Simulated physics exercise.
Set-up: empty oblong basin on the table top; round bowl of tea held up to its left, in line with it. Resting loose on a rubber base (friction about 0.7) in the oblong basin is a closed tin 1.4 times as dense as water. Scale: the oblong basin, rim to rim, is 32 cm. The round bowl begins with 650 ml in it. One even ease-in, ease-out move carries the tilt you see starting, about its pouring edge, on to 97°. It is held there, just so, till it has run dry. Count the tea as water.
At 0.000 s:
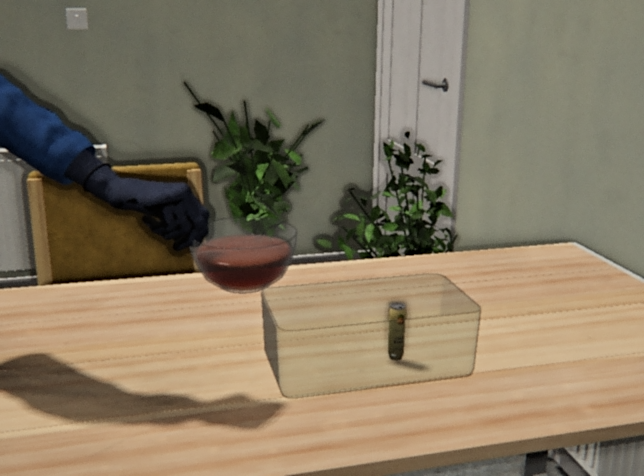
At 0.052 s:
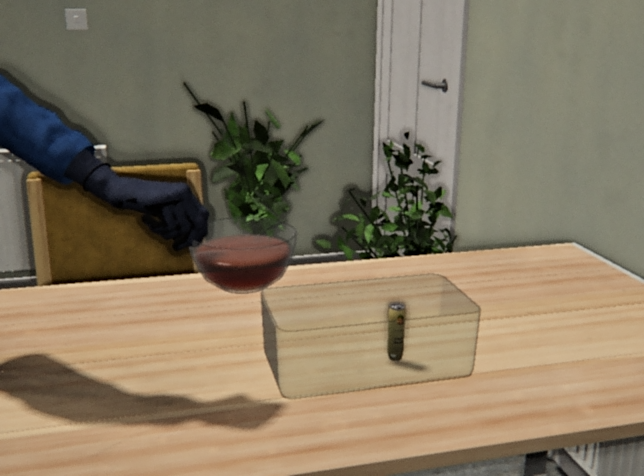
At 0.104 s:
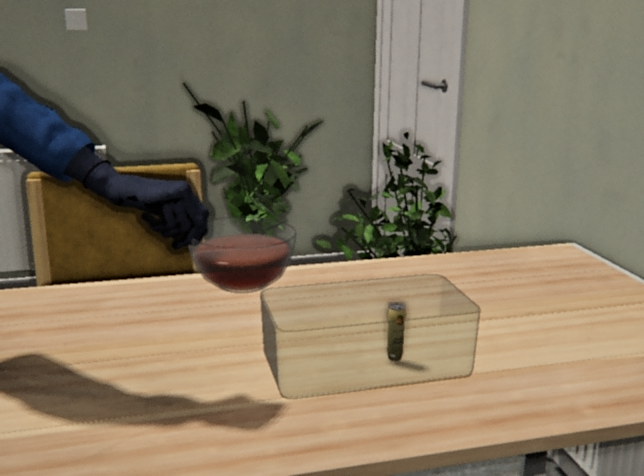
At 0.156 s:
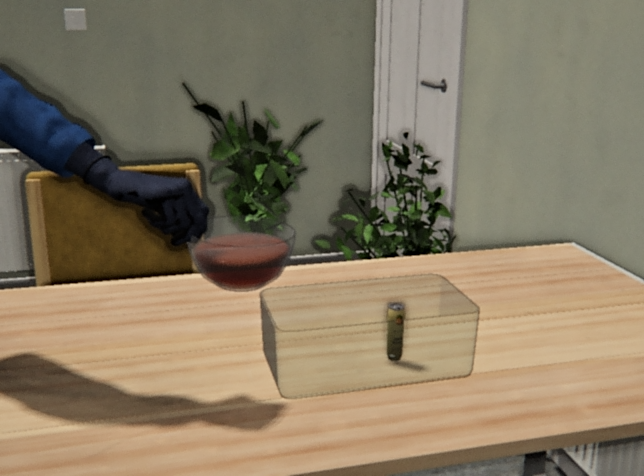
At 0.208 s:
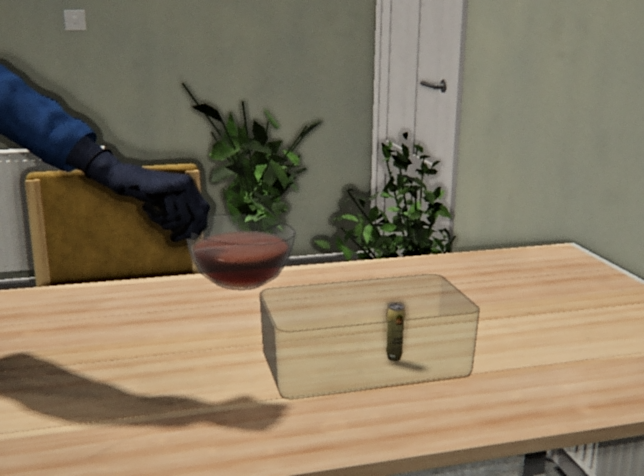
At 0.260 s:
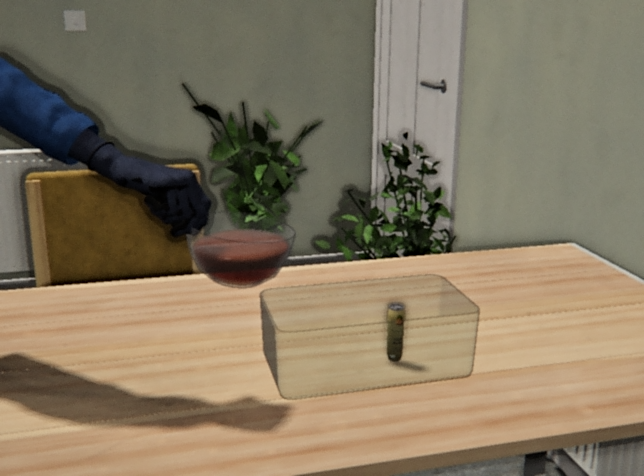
A dark-gloved hand at the end of a blue sleeve holds a clear round bowl of reddish-brown tea above a pale wooden table, seen from slightly above in a grey-green room. To its right sits a see-through, yellowish oblong basin with a small dark upright object, with leafy plants, a tan chair and a white door behind. The bowl slowly begins tilting slightly rightward, while the camera stays still.
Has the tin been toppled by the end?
You'll see it resist.
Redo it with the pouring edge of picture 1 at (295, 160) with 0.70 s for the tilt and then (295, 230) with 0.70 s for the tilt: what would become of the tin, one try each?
Try 1: Tipped over; try 2: Tipped over.
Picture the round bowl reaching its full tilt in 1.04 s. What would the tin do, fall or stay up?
In that case the tin stays vertical.
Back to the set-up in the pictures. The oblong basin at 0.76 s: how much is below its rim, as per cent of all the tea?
2 %, roughly.
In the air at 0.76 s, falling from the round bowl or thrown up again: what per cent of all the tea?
22 %.
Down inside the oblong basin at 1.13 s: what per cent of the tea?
About 64 %.
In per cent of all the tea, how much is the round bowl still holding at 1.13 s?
About 12 per cent.
Then, 0.76 s in, the tilt is 53° and 76 per cent is still to pour; the tin stands where it began.
Then, 1.13 s in, the tilt is 87° and 12 per cent is still to pour; the tin stands where it began.
Then, 1.51 s in, the tilt is 97° and 0 per cent is still to pour; the tin stands where it began.
Then, 1.93 s in, the tilt is 97° and 0 per cent is still to pour; the tin stands where it began.
Finally, the tin stands where it began.
